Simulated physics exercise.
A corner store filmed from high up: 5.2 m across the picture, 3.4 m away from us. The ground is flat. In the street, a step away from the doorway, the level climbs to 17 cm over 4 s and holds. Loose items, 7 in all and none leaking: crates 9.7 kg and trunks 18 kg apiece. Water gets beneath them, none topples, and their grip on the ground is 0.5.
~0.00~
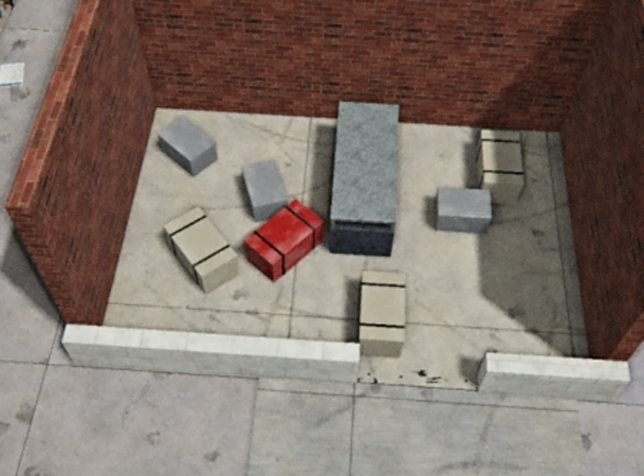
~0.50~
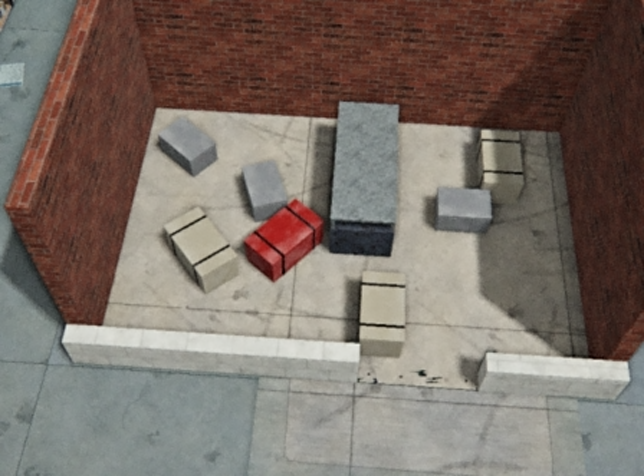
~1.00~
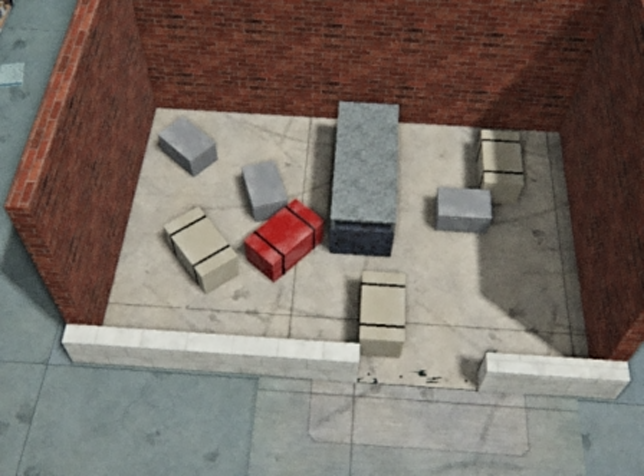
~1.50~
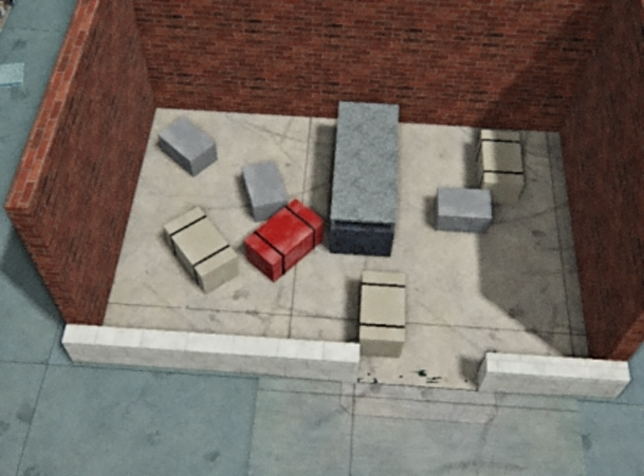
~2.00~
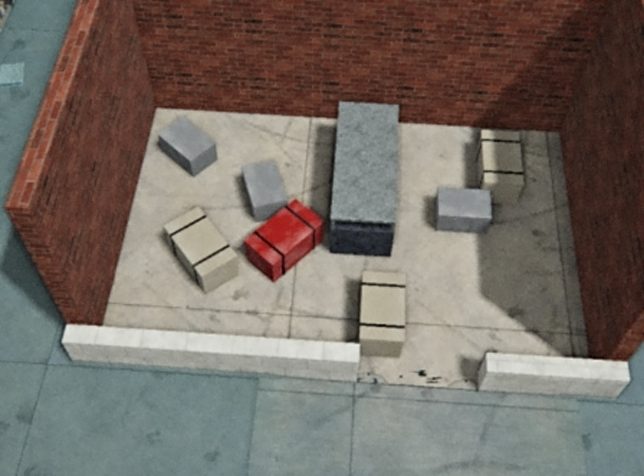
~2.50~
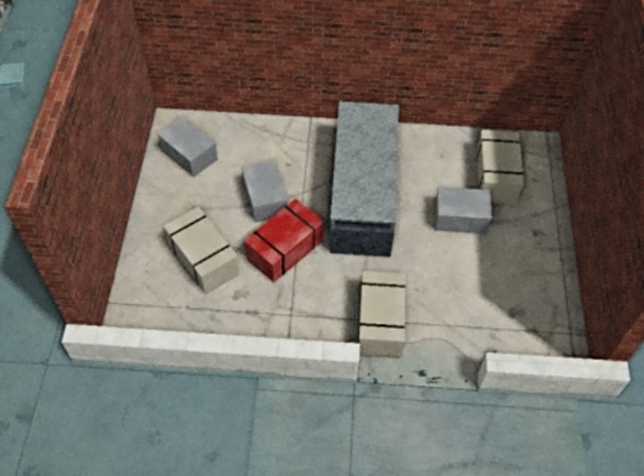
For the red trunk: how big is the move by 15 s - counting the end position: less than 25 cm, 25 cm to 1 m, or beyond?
The red trunk is nudged along.
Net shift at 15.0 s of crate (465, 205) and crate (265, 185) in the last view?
In that order: 100 cm, 80 cm.
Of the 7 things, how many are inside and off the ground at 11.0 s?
At that moment 3.
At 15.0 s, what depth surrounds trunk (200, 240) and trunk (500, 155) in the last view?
Roughly 10 and 9 cm.
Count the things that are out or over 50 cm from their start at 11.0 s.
2 of them.
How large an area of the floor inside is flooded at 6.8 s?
Some 10.5 m2.
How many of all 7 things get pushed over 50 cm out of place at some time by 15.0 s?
That makes 6.
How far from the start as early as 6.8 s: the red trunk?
Roughly 0 cm by then.
After 3.5 s the red trunk is near (284, 231), 0.0 m from its start, aground; 0 afloat.
After 6.8 s the red trunk is near (284, 231), 0.0 m from its start, aground; 2 afloat.
After 11.0 s the red trunk is near (264, 217), 0.3 m from its start, aground; 3 afloat.
After 15.0 s the red trunk is near (265, 204), 0.4 m from its start, afloat; 7 afloat.
